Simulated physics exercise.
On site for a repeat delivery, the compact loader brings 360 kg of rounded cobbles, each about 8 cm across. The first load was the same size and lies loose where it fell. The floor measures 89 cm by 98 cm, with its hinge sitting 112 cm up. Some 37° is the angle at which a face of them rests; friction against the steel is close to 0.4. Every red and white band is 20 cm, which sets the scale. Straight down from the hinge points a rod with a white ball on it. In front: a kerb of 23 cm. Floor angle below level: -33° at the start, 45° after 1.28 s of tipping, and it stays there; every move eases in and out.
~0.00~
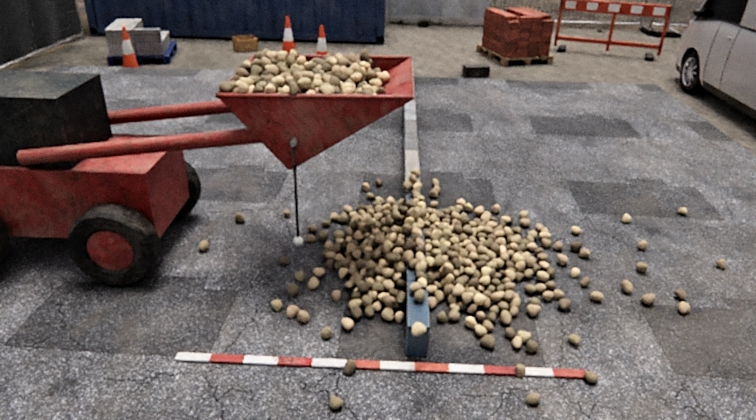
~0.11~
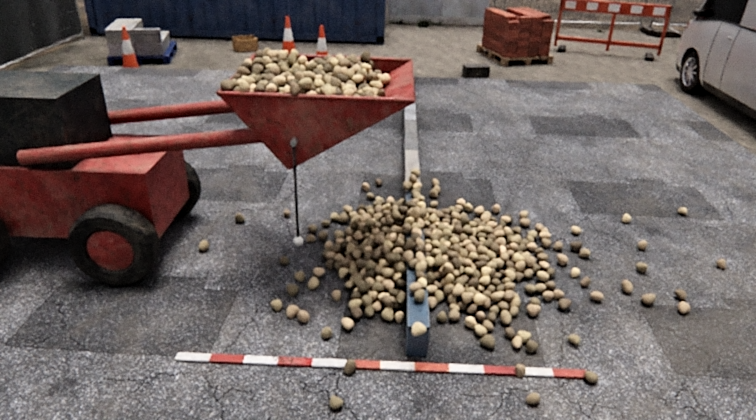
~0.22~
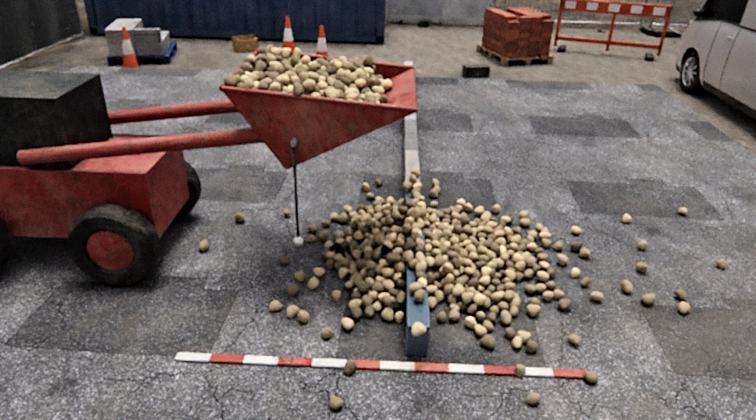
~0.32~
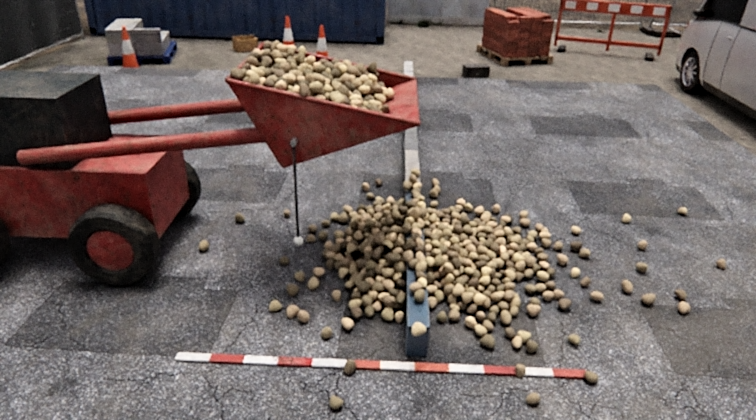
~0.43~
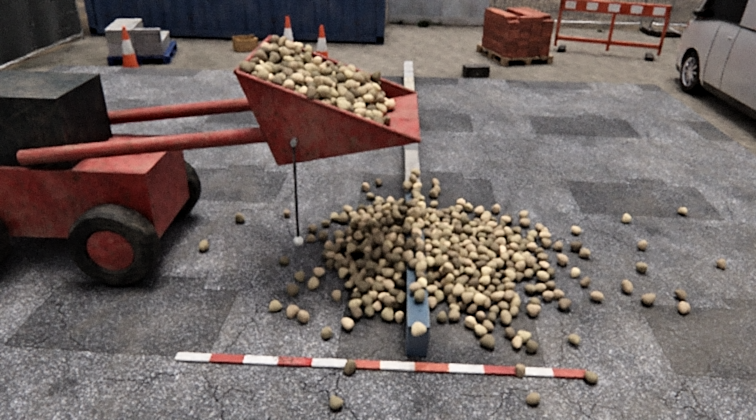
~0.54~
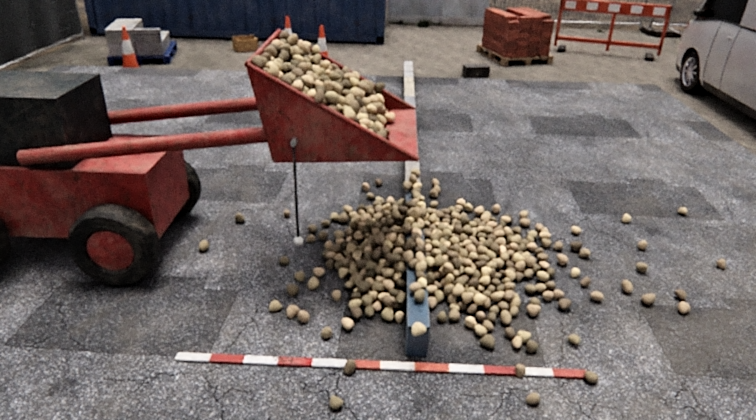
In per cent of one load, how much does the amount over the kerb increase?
About 40 per cent.
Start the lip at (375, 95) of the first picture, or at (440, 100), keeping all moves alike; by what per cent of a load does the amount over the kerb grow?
10 % and 75 %.
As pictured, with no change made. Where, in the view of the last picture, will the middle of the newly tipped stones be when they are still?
Centre at roughly (400, 238).
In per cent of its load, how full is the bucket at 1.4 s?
About 30 percent.
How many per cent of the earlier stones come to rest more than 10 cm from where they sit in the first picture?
Around 15 in a hundred.
After 1.0 s the floor is at 33°; in per cent of one load, 97 in the bucket, 51 on this side of the kerb, 52 over the kerb; the foremost stones are at (666, 260).
After 1.4 s the floor is at 45°; in per cent of one load, 32 in the bucket, 104 on this side of the kerb, 65 over the kerb; the foremost stones are at (666, 260).
After 1.7 s the floor is at 45°; in per cent of one load, 3 in the bucket, 112 on this side of the kerb, 85 over the kerb; the foremost stones are at (666, 260).
After 4.2 s the floor is at 45°; in per cent of one load, 0 in the bucket, 108 on this side of the kerb, 92 over the kerb; the foremost stones are at (666, 260). Net gain over the kerb, 40.
